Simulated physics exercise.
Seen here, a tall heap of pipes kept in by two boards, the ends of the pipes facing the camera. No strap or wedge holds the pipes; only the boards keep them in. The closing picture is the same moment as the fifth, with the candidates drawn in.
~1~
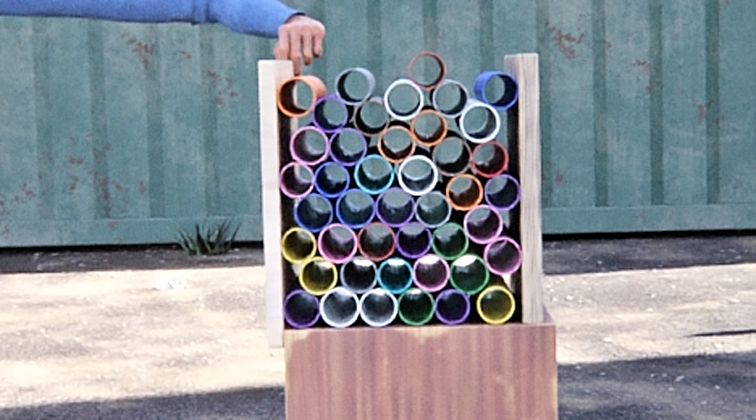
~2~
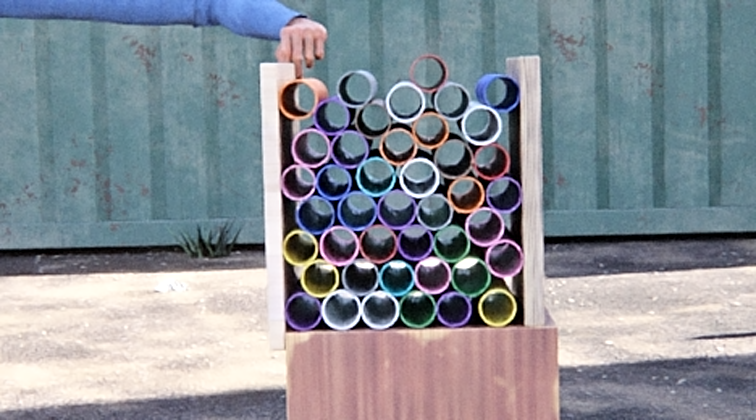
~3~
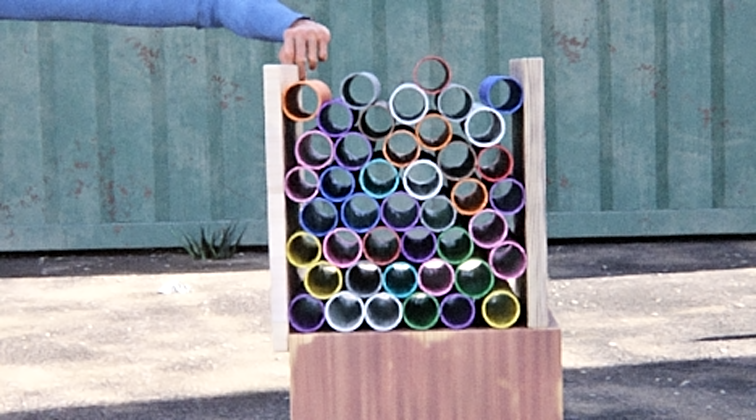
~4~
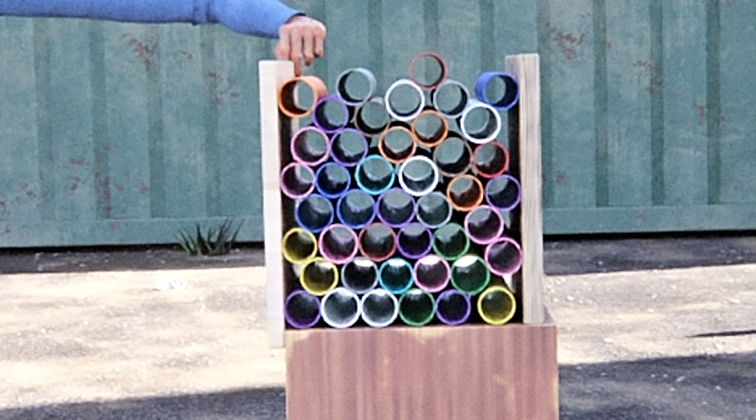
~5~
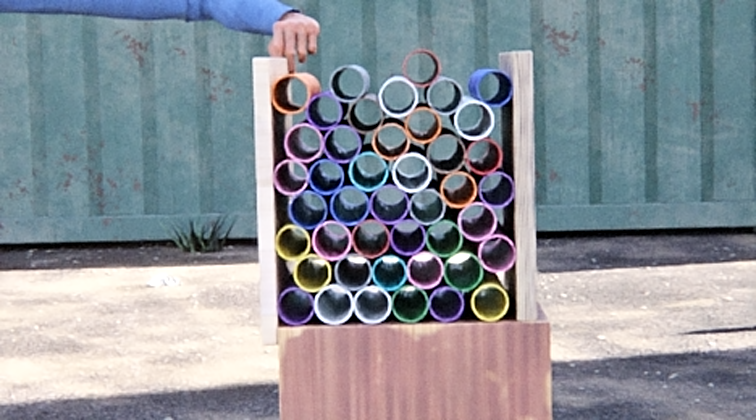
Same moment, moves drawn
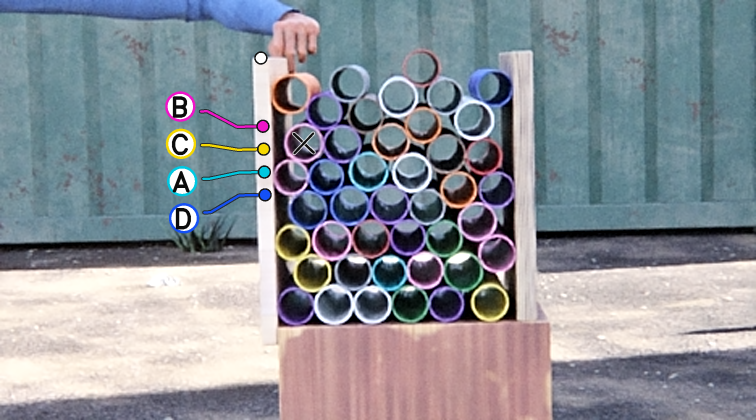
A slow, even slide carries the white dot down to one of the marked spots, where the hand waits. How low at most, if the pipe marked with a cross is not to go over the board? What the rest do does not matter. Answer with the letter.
No lower than D.
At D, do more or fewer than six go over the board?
Fewer than six.
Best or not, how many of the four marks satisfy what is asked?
The number is four.
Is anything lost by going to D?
Yes.
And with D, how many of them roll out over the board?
It comes to one.
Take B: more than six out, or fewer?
Fewer than six.
On the marked copy, A at (265, 172); B at (263, 126); C at (264, 149); D at (265, 195); the cross at (304, 143); the white dot at (261, 58).
Following D. Soon after the start, top of the board (271, 119).
Later, top of the board (273, 186).
In the end, top of the board (274, 194), one out over the board, the crossed one still inside.
As for the rest, A keeps the crossed one inside; B keeps the crossed one inside; C keeps the crossed one inside.
